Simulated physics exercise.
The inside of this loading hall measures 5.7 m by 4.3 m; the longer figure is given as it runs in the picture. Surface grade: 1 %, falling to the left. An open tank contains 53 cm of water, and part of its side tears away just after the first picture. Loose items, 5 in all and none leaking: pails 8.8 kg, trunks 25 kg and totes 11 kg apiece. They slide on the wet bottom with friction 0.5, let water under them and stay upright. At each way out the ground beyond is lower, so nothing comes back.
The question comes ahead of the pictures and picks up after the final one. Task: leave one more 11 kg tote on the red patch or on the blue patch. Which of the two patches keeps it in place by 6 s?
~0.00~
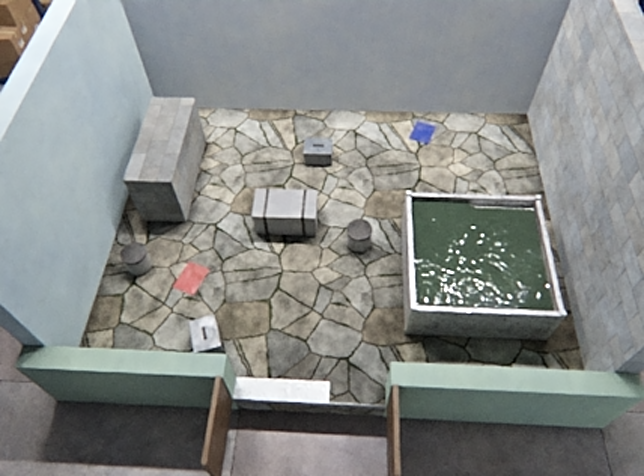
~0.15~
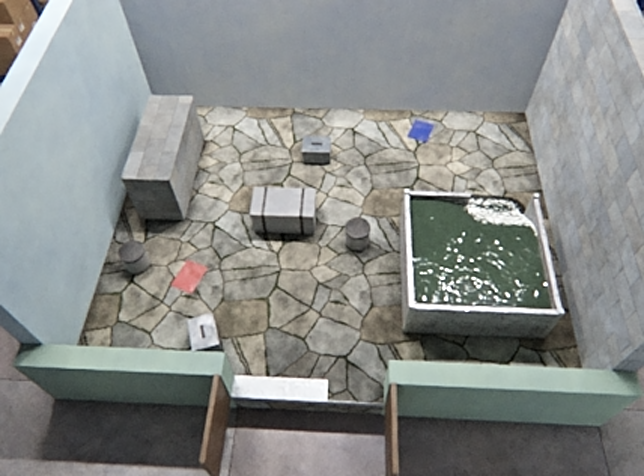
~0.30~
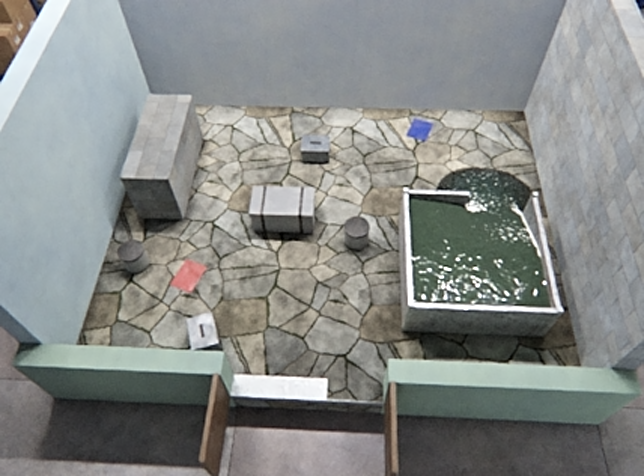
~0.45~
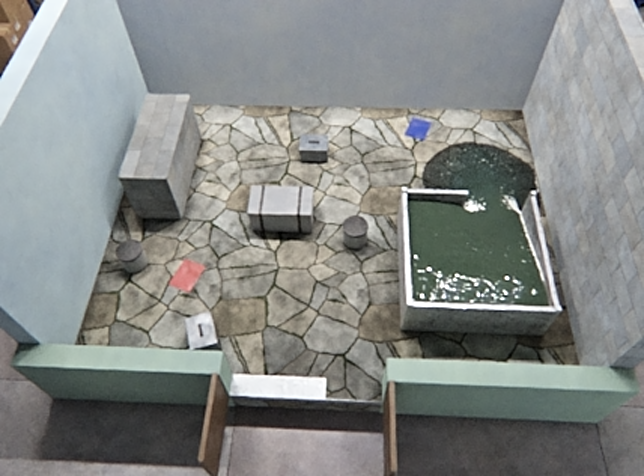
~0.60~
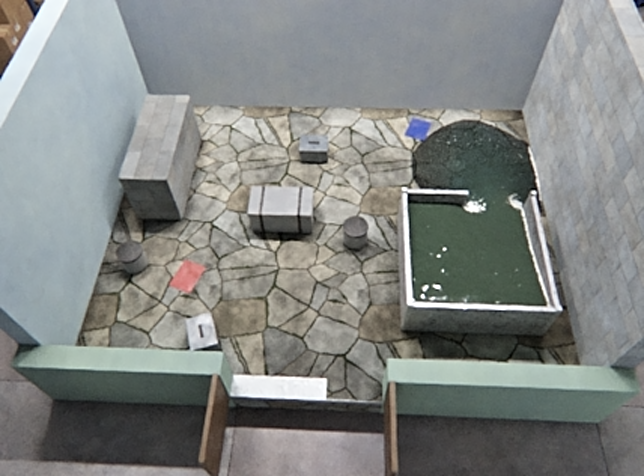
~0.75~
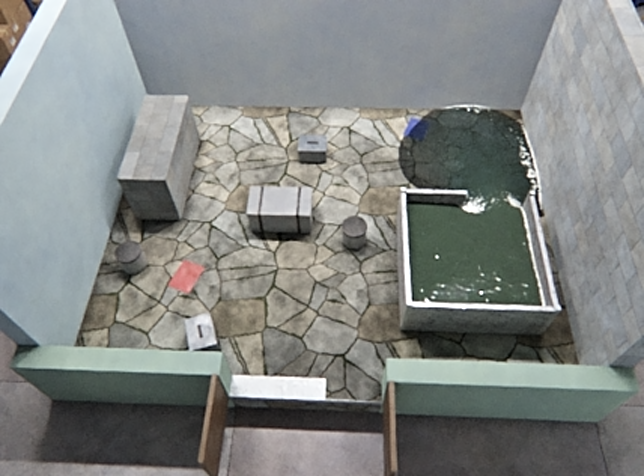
The red patch.
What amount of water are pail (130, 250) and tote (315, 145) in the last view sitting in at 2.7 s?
Depth approx. 0 cm / 6 cm.
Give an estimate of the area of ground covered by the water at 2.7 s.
Somewhere around 9.5 m2, roughly.
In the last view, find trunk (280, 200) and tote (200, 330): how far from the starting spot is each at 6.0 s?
0 cm, 0 cm.
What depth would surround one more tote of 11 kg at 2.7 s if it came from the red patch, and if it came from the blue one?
0 cm and 7 cm, in that order.
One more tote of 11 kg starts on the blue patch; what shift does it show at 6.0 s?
I'd put it near 400 cm.
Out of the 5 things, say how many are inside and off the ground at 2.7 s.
Of them, 0.
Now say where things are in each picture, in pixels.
The first picture shows a pail at (134, 253), on the bottom; a pail at (360, 229), on the bottom; the red patch at (191, 278); the blue patch at (423, 133); water covers 2.2 m2; 0 of 5 have shifted.
The second picture shows a pail at (132, 251), on the bottom; a pail at (358, 228), on the bottom; the red patch at (189, 277); the blue patch at (421, 131); water covers 2.6 m2; 0 of 5 have shifted.
The third picture shows a pail at (131, 250), on the bottom; a pail at (357, 227), on the bottom; the red patch at (189, 276); the blue patch at (420, 130); 3.2 m2 under water; 0 of 5 have shifted.
The fourth picture shows a pail at (129, 250) rests on the ground; a pail at (356, 226) rests on the ground; the red patch at (187, 275); the blue patch at (418, 129); water covers 3.9 m2; 0 of 5 have shifted.
The fifth picture shows a pail at (129, 251) rests on the ground; a pail at (356, 226), on the bottom; the red patch at (187, 276); the blue patch at (418, 129); water covers 4.7 m2; 0 of 5 have shifted.
The sixth picture shows a pail at (128, 251), on the bottom; a pail at (355, 226), on the bottom; the red patch at (186, 277); the blue patch at (417, 129); 5.4 m2 under water; 0 of 5 have shifted.
After 1.2 s on red it would be 0 cm off in 0 cm of water; on blue it would be 2 cm off in 4 cm of water.
After 2.7 s on red it would be 0 cm off in 0 cm of water; on blue it would be 174 cm off in 7 cm of water.
After 4.2 s on red it would be 0 cm off in 1 cm of water; on blue it would be 313 cm off in 8 cm of water.
After 6.0 s on red it would be 0 cm off in 3 cm of water; on blue it would be 389 cm off in 14 cm of water.
